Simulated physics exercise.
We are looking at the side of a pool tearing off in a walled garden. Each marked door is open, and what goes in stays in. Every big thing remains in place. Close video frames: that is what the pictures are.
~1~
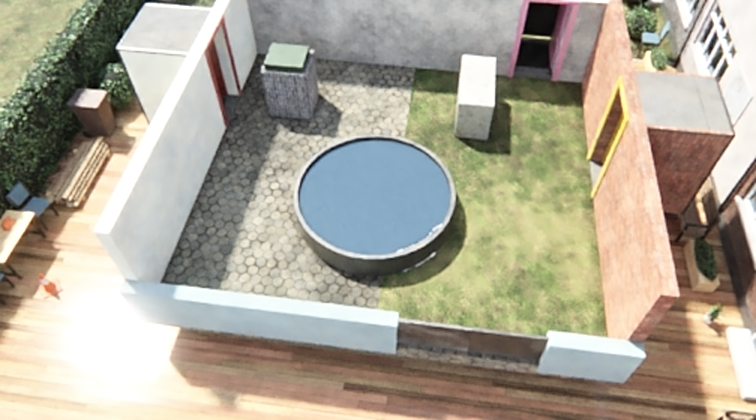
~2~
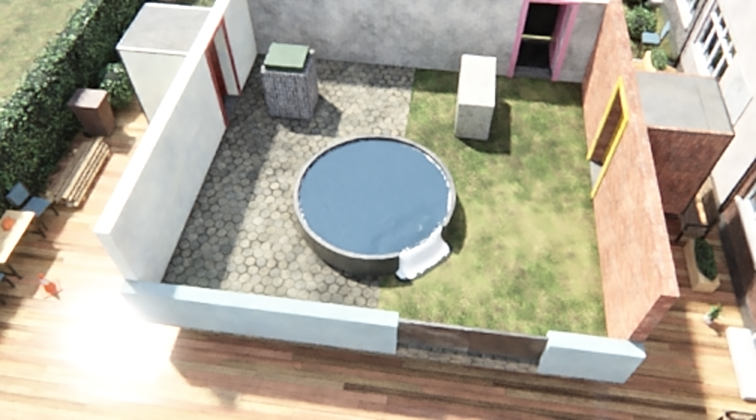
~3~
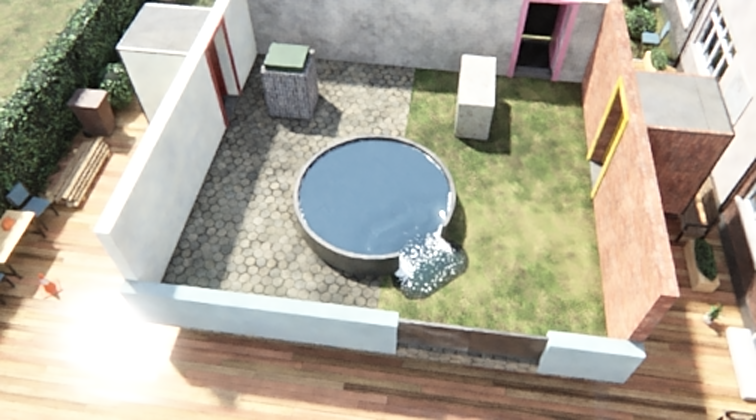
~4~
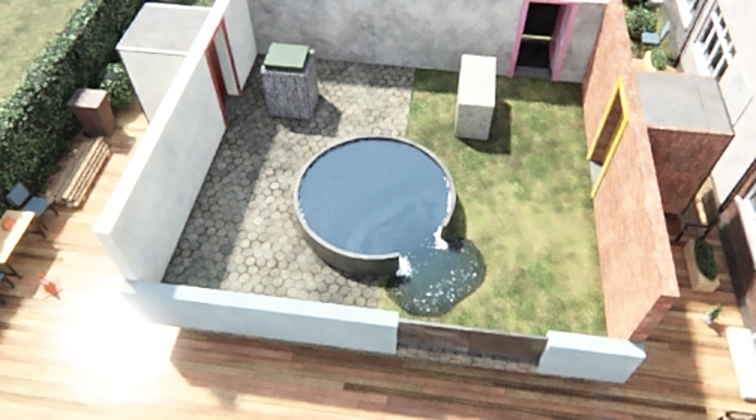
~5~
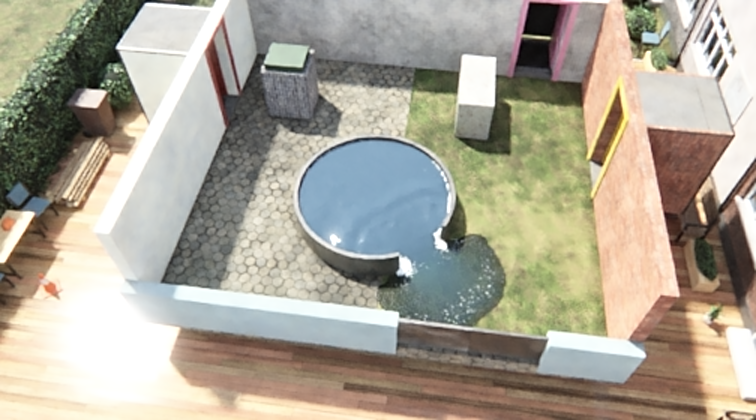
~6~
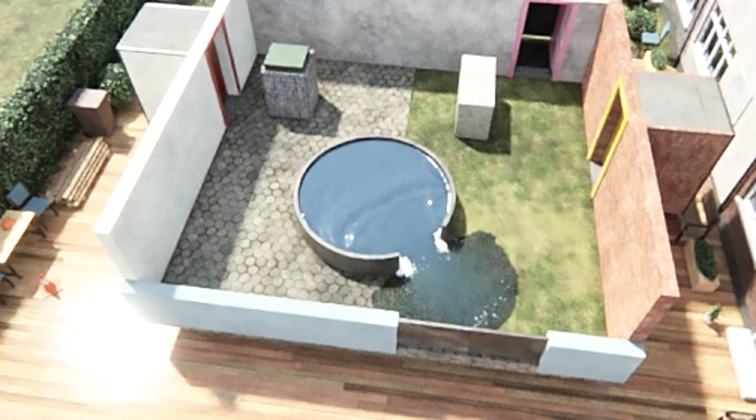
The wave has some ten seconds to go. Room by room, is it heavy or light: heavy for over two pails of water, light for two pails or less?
Result: Pink door: Two buckets or fewer. Yellow door: More than two buckets. Red door: Two buckets or fewer.
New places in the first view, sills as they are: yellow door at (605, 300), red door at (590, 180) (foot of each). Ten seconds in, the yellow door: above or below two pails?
So the yellow door overshoots, it seems.
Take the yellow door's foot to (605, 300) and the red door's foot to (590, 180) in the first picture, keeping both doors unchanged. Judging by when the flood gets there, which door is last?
The door marked pink.
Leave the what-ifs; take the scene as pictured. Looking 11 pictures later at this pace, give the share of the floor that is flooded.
Estimated share: About 15 %.
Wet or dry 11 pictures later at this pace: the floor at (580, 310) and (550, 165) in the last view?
The first spot inundated, the second not yet wet.
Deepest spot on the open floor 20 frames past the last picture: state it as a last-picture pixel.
Point to roughly (603, 360).
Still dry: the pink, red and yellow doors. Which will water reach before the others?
The yellow door.
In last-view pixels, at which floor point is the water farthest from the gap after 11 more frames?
About at (603, 360).
A moment on, water covers 10 % of the floor; the pink door not reached, the yellow door not reached, the red door not reached.
Next, water covers 15 % of the floor; the pink door not reached, the yellow door not reached, the red door not reached.
Then, water covers 25 % of the floor; the pink door not reached, the yellow door not reached, the red door not reached.
Later, water covers 50 % of the floor; the pink door not reached, the yellow door under two buckets in, the red door not reached.
In the end, water covers 70 % of the floor; the pink door wet at the sill, nothing in, the yellow door over two buckets in, the red door not reached.
